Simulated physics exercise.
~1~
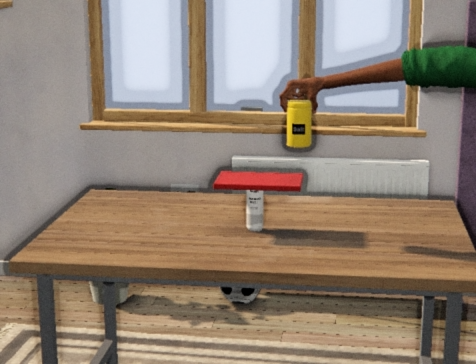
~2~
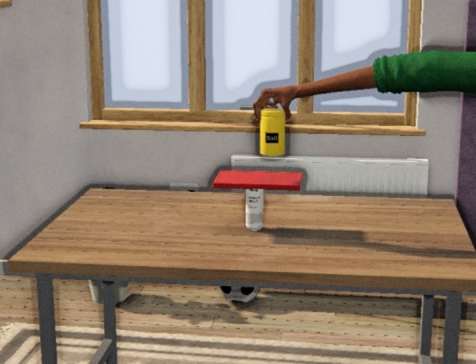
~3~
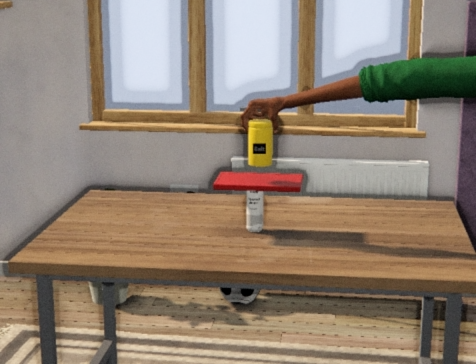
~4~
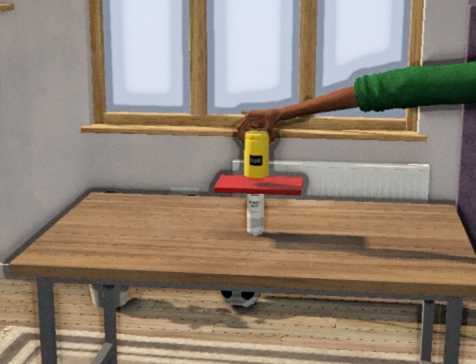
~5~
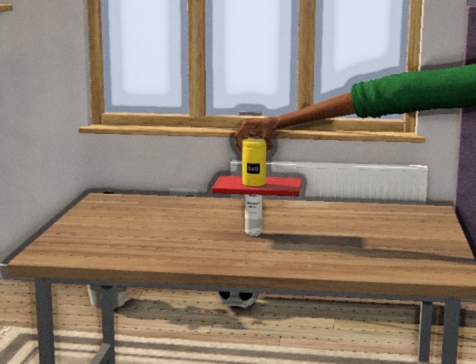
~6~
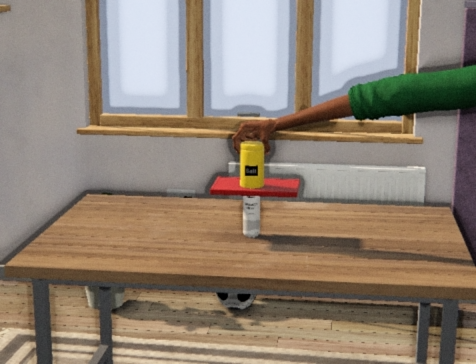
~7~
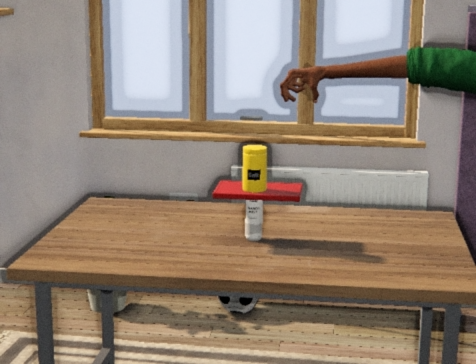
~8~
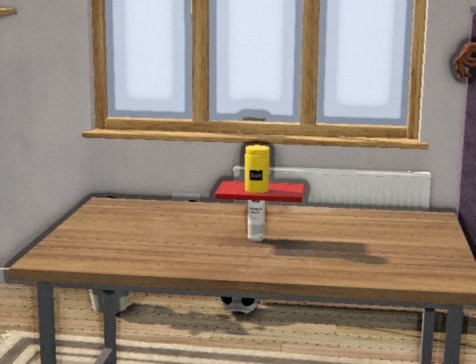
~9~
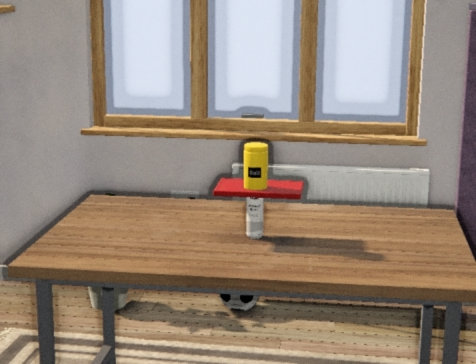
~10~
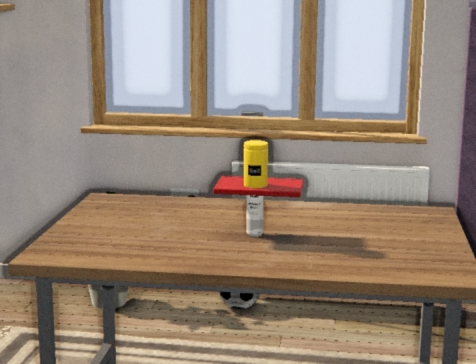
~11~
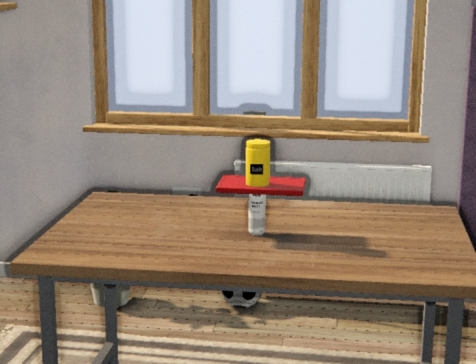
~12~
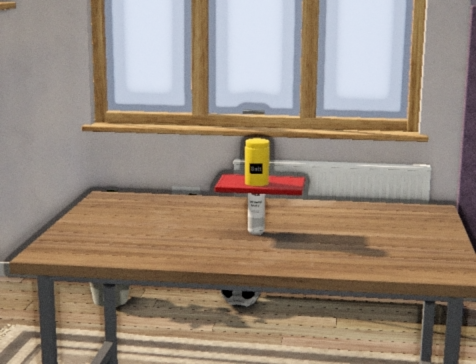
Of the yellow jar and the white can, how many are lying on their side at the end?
None of them are lying on their side. The yellow jar and the white can both remain upright at the end.
